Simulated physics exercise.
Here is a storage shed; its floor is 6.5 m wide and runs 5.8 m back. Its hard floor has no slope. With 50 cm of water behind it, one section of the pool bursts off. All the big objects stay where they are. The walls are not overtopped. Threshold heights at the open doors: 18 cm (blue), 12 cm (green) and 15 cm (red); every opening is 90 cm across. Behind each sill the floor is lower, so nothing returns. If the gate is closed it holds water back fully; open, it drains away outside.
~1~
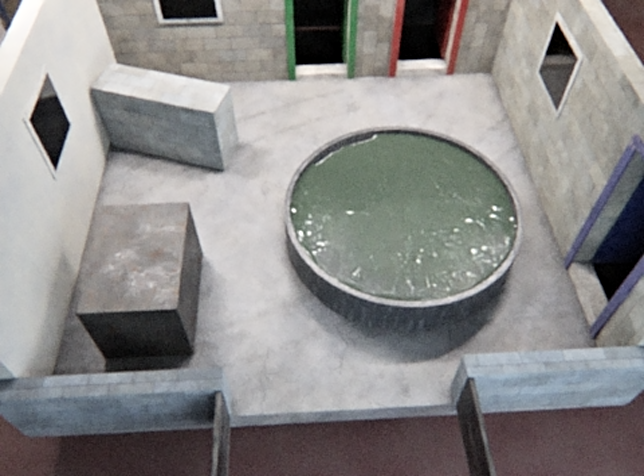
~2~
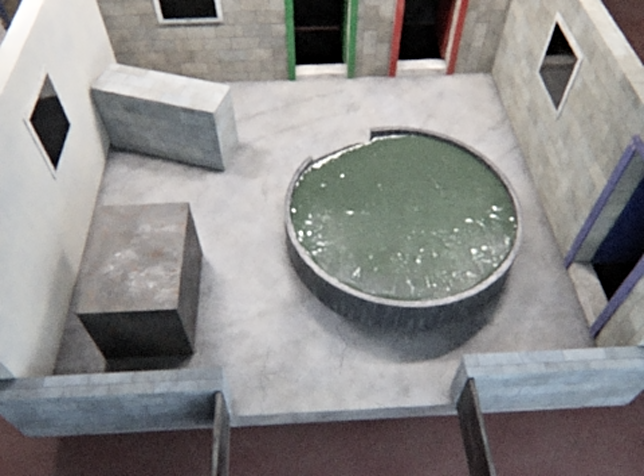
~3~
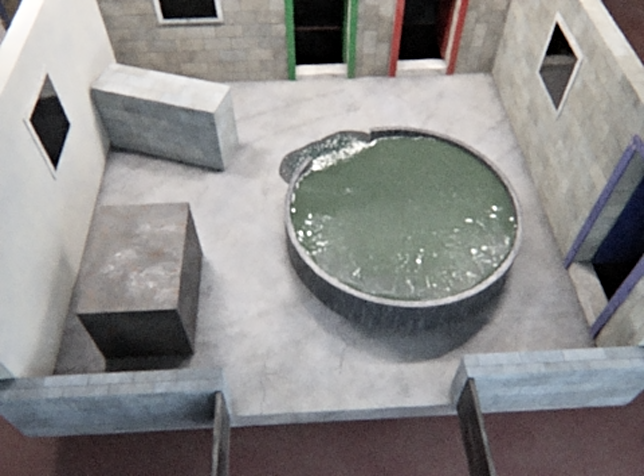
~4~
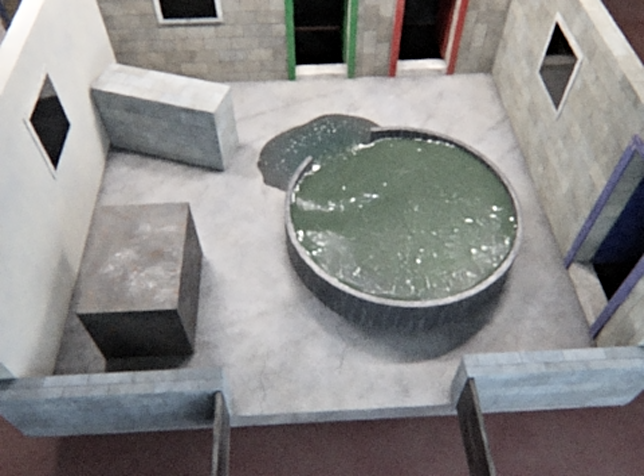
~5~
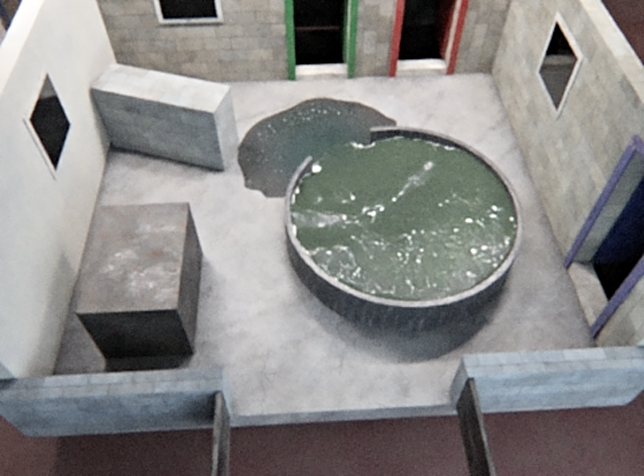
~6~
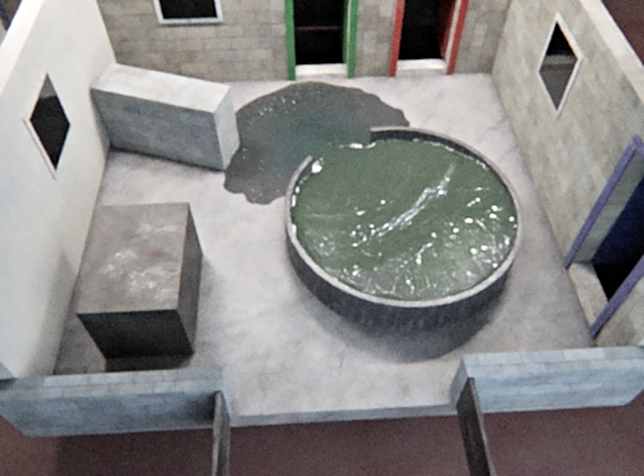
In the video, a round pool of green water sits in a roofless, stone-walled room with blocks at left; a section of its back-left rim opens, and water pours out, spreading across the pale floor in a widening dark puddle.
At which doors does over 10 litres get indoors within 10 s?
Within that time: At the blue door it stays under the limit; at the green door it exceeds the limit; at the red door it stays under the limit.
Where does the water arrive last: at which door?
The blue one.
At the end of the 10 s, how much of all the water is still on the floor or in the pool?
Roughly 90 in a hundred.
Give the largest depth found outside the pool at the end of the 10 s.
About 16 cm.
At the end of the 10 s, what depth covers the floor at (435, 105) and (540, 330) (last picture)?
Roughly 7 and 5 cm, in turn.
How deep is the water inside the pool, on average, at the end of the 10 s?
Roughly 15 cm on average.
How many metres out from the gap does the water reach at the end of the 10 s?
Roughly 5.0 m.
A moment later water covers 25 % of the floor and is deepest (27 cm) near (330, 165); blue door not reached, green door 22 cm at the sill, 2 L in, red door not reached.
Soon after water covers 30 % of the floor and is deepest (35 cm) near (124, 92); blue door not reached, green door 25 cm at the sill, 41 L in, red door 6 cm at the sill, 0 L in.
Next water covers 45 % of the floor and is deepest (41 cm) near (113, 134); blue door not reached, green door 22 cm at the sill, 113 L in, red door 5 cm at the sill, 0 L in.
Later on water covers 65 % of the floor and is deepest (23 cm) near (271, 143); blue door not reached, green door 23 cm at the sill, 180 L in, red door 6 cm at the sill, 0 L in.
At the end water covers 95 % of the floor and is deepest (16 cm) near (489, 85); blue door 6 cm at the sill, 0 L in, green door 15 cm at the sill, 241 L in, red door 9 cm at the sill, 0 L in.
